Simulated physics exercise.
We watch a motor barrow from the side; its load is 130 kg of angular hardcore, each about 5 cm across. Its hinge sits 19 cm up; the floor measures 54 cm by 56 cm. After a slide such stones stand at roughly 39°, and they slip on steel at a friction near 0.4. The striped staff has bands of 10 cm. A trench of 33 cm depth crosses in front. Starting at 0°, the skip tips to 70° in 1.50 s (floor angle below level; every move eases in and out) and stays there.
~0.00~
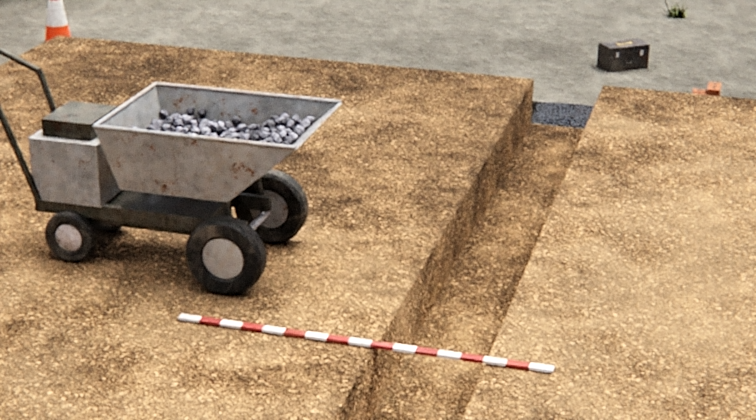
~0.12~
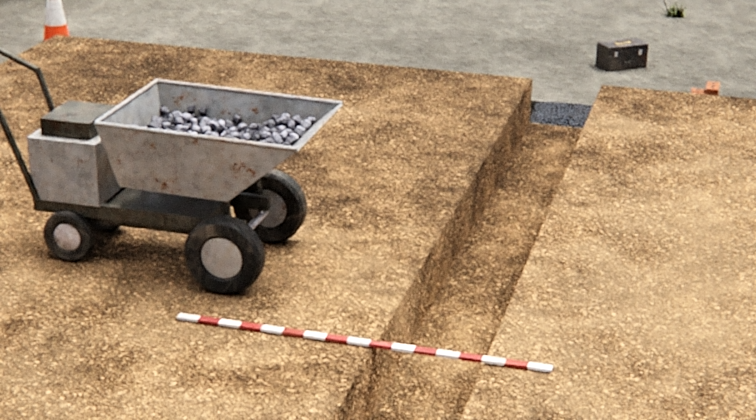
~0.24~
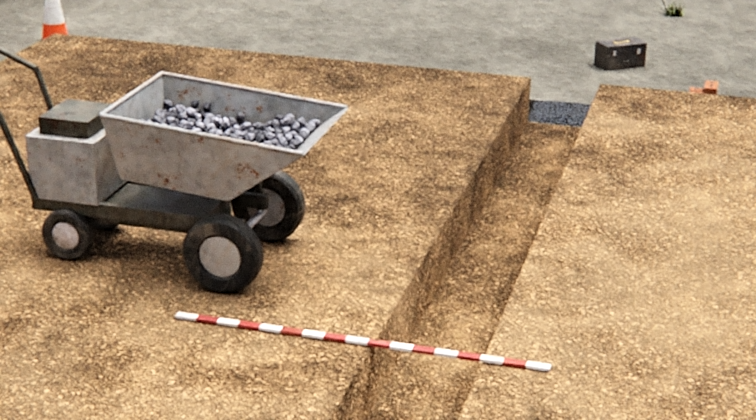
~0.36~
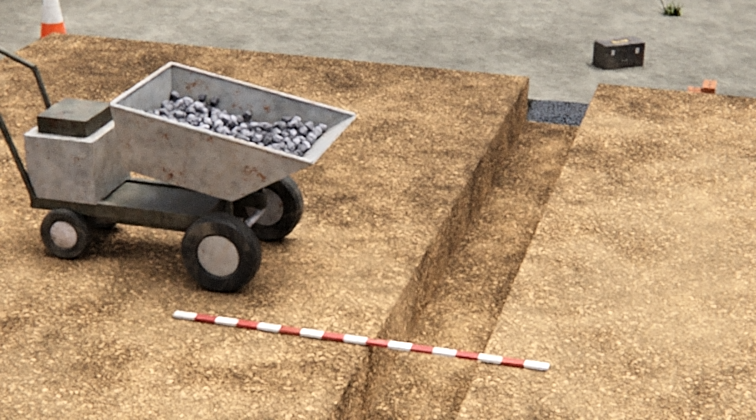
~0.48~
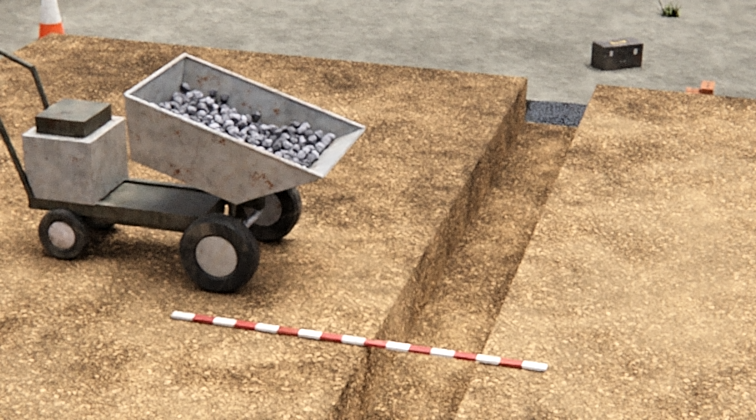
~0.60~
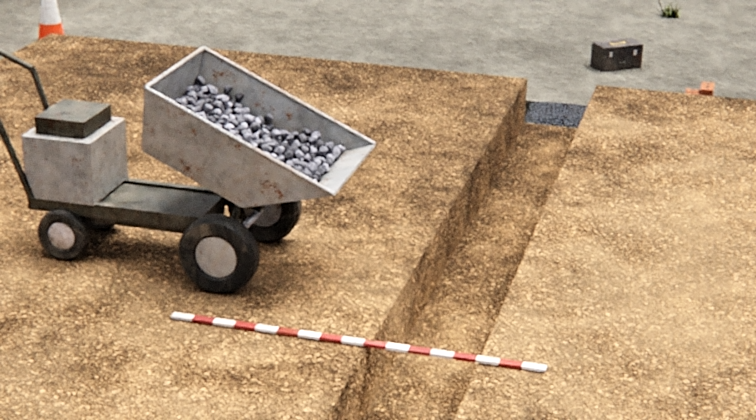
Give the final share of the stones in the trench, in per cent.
Some 41 per cent of it.
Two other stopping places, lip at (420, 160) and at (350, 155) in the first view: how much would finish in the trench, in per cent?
About 10 and 100 per cent.
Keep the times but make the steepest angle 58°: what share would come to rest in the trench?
It would be near 45 per cent.
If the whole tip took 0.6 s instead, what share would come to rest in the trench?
Then about 60 per cent.
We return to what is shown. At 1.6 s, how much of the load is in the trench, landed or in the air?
Some 10 per cent.
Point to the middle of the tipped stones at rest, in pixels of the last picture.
Near (439, 347).
After 1.1 s the floor is at 59°; 100 % in the skip; the foremost stones are at (353, 242).
After 1.6 s the floor is at 70°; 80 % in the skip, 10 % short of the trench, 10 % in the trench; the foremost stones are at (441, 314).
After 2.0 s the floor is at 70°; 55 % in the skip, 11 % short of the trench, 33 % in the trench; the foremost stones are at (497, 353).
After 3.9 s the floor is at 70°; 48 % in the skip, 11 % short of the trench, 41 % in the trench; the foremost stones are at (496, 359).
